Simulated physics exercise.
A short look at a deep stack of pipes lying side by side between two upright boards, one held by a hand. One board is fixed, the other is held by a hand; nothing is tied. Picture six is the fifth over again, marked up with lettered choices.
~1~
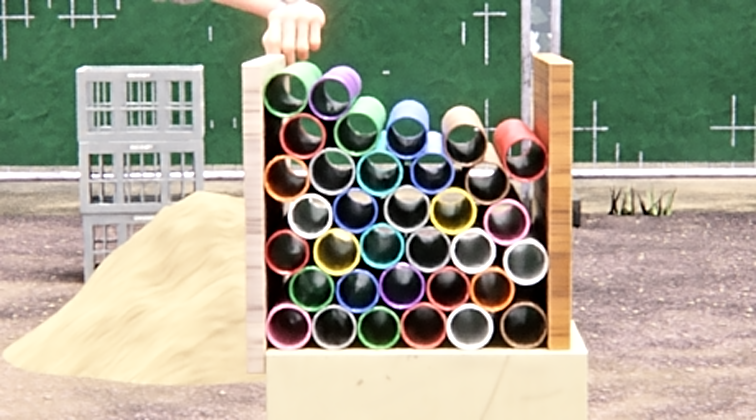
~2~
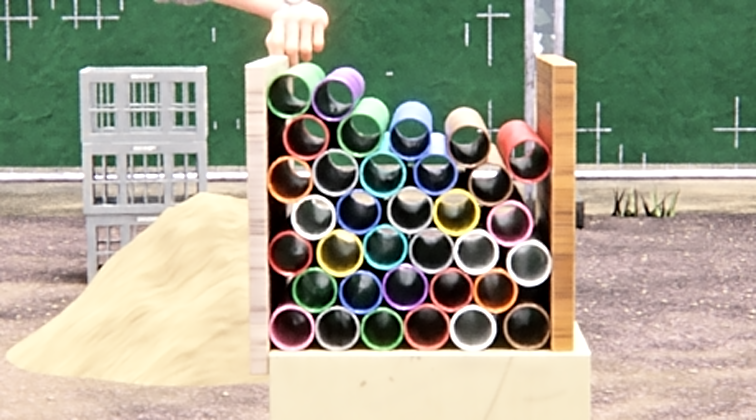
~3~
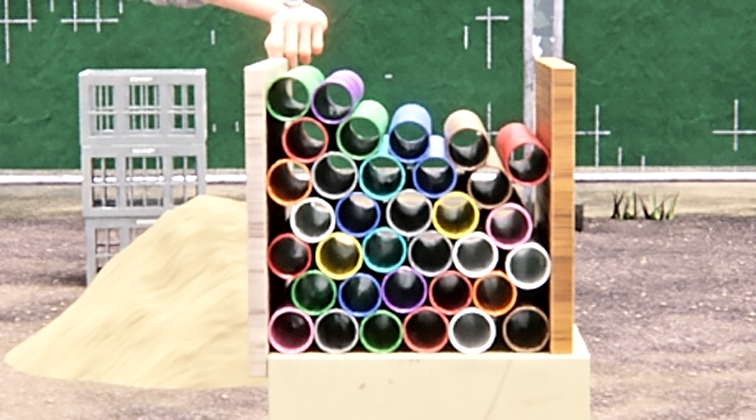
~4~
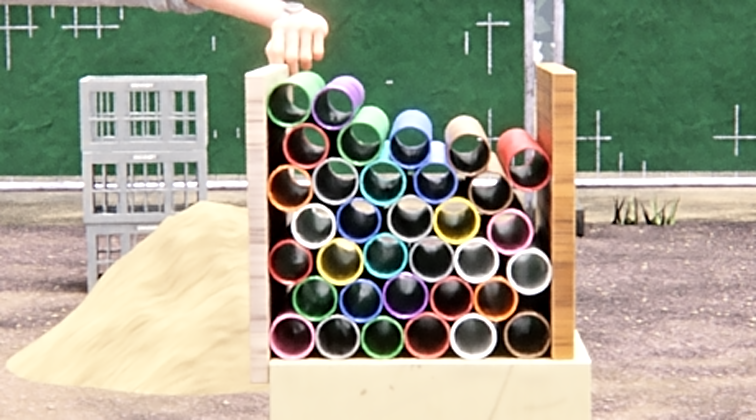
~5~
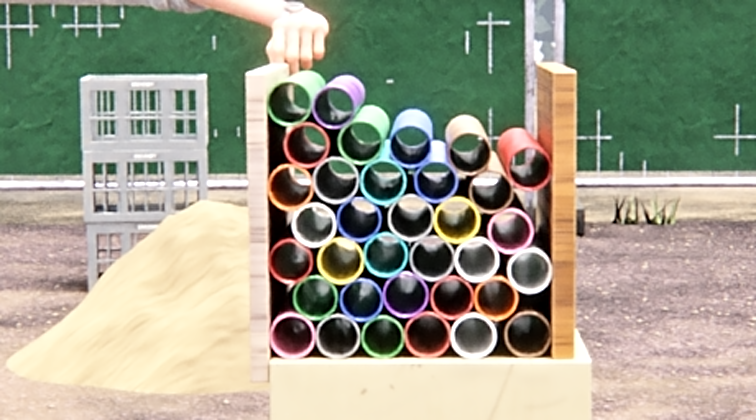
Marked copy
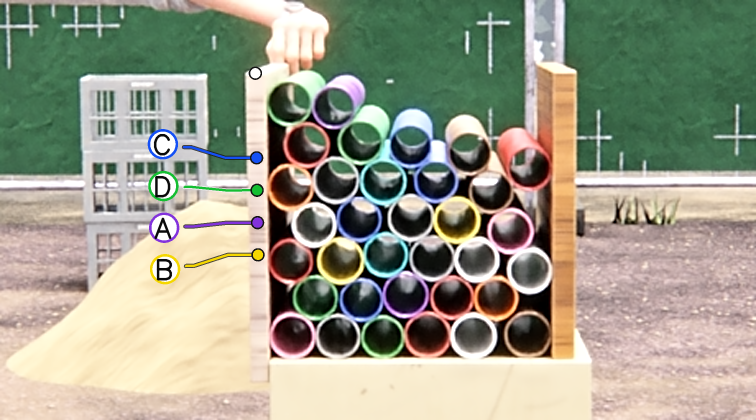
A hand rested on top of the left board and barely moved, while the colourful pipes stacked between two upright boards kept their places, with only a slight shift of the whole view.
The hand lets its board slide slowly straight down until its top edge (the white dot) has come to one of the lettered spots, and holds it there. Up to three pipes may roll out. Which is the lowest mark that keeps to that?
Stop at A.
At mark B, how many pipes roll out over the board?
The count is four.
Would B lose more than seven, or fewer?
At B, fewer than seven.
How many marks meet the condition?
The number is three.
On the marked copy, A at (257, 222); B at (258, 255); C at (256, 158); D at (257, 190); the white dot at (255, 73).
With A. Early on, top of the board (267, 142).
Further on, top of the board (268, 219).
At the end, top of the board (268, 222), one out over the board.
As for the rest, B four out over the board; C one out over the board; D one out over the board.
